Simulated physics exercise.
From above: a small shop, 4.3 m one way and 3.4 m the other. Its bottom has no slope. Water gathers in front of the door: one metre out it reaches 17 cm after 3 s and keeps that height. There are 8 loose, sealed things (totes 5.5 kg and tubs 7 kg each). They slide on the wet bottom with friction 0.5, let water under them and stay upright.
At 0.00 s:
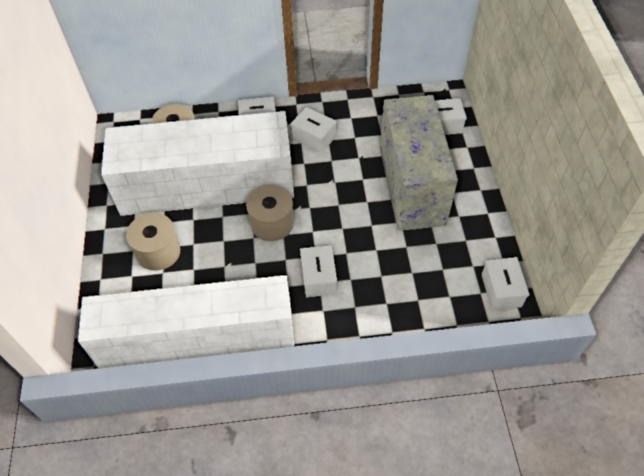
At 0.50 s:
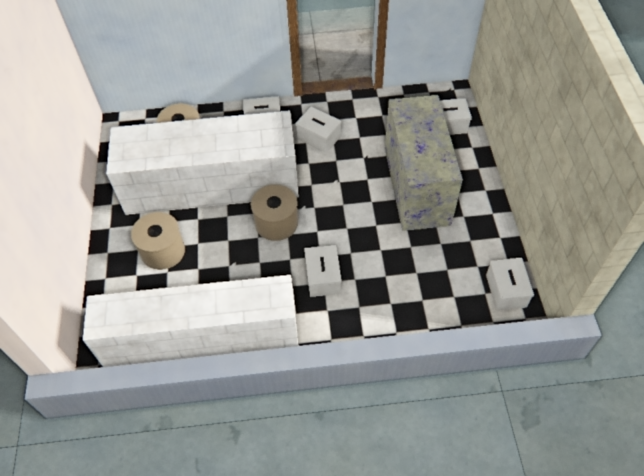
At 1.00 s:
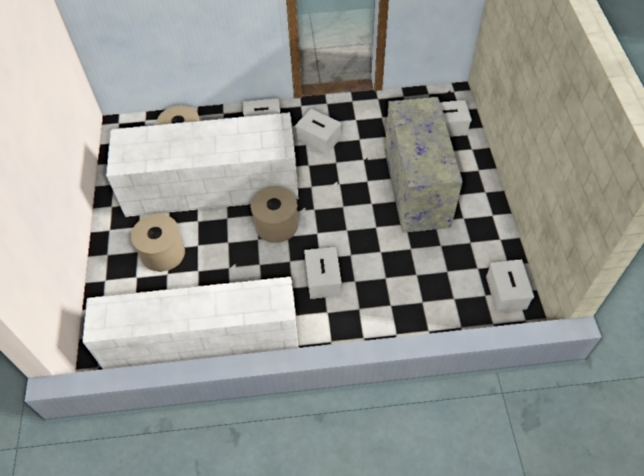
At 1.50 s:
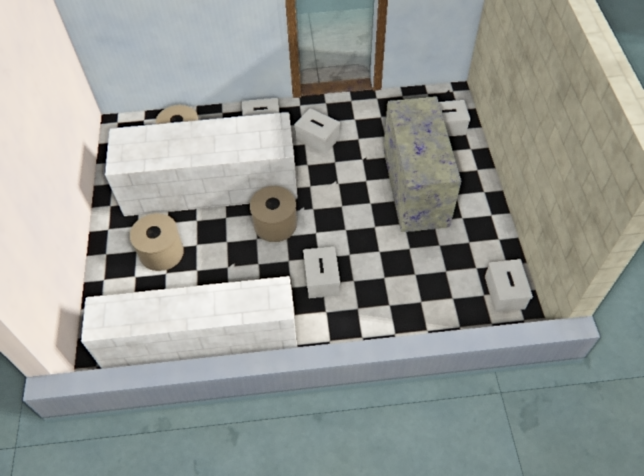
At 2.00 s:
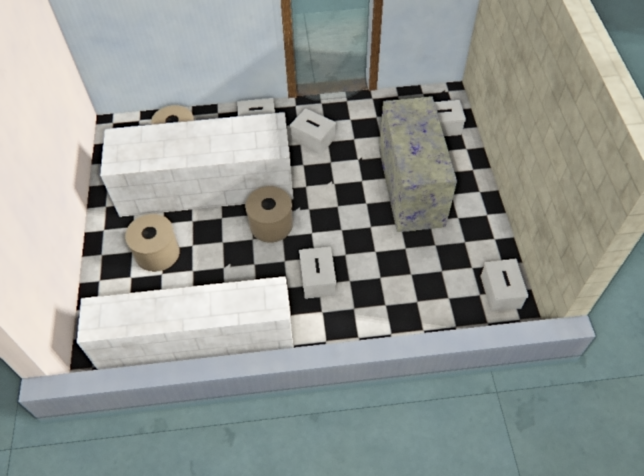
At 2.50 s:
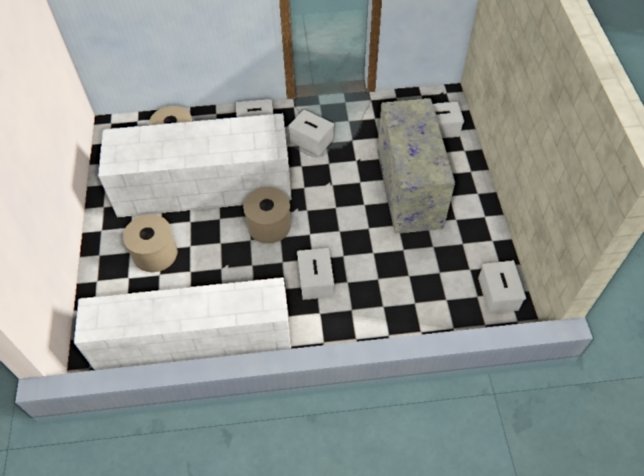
Small checkered-floor shop seen from above, its loose tubs and white totes staying still as shallow water appears by the doorway.
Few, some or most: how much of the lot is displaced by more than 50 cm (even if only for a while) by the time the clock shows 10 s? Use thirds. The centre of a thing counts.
It is one to two thirds.
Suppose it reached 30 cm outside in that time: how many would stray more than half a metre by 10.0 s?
Then 6.
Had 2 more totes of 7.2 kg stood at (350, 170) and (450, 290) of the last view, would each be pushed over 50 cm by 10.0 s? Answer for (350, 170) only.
Answer: Past it.
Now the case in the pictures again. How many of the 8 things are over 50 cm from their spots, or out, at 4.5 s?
1 of them.
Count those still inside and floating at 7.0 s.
I count 3.
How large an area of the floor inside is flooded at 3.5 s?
Some 2.5 m2.
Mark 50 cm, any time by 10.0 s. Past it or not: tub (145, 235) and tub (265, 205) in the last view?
In turn: Under, short of it.
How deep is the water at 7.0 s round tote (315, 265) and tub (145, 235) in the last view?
About 6 and 0 cm.
After 3.5 s 0 of 8 are over 50 cm from their spots; 0 afloat.
After 4.5 s 1 of 8 are over 50 cm from their spots; 0 afloat.
After 7.0 s 1 of 8 are over 50 cm from their spots; 3 afloat.
After 10.0 s 3 of 8 are over 50 cm from their spots, and 3 have been at some point; 3 afloat.
